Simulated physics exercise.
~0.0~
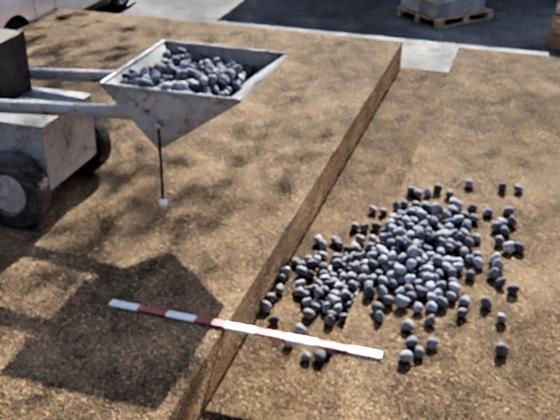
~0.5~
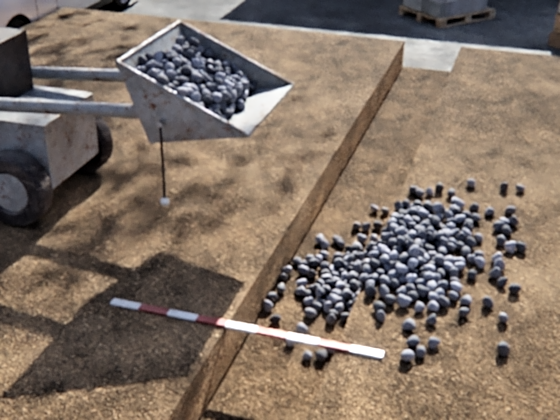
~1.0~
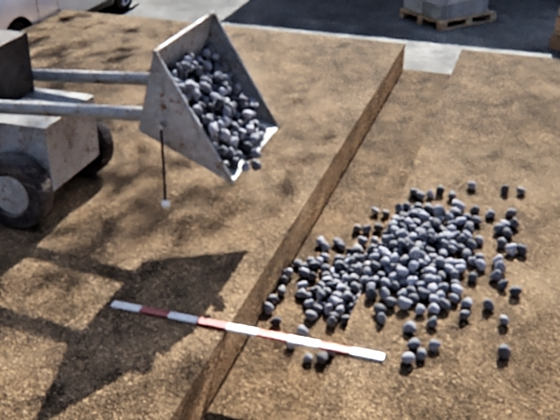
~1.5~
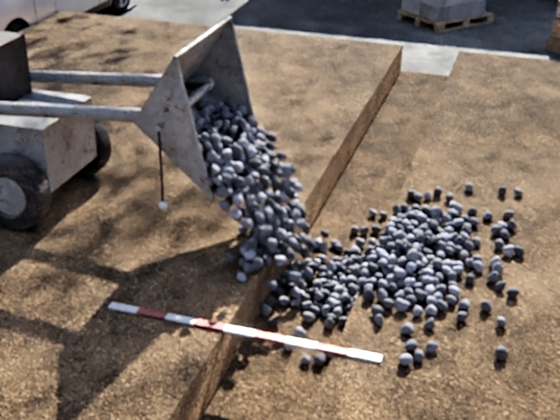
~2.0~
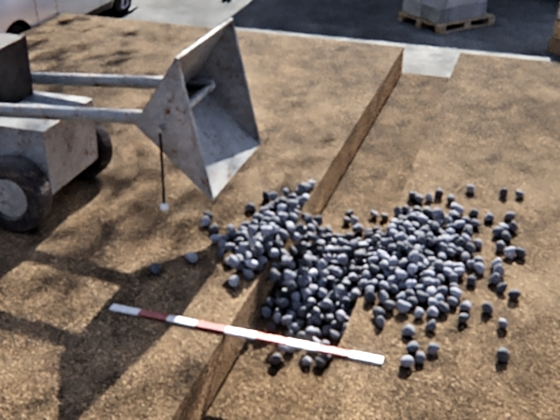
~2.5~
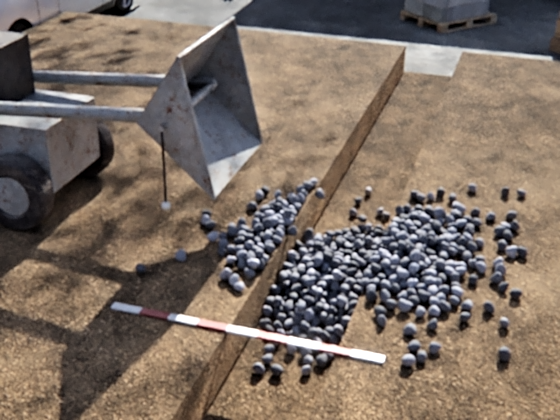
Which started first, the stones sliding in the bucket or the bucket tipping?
The bucket started tipping first, and the stones began to slide toward its lip only once it was tilted more steeply.
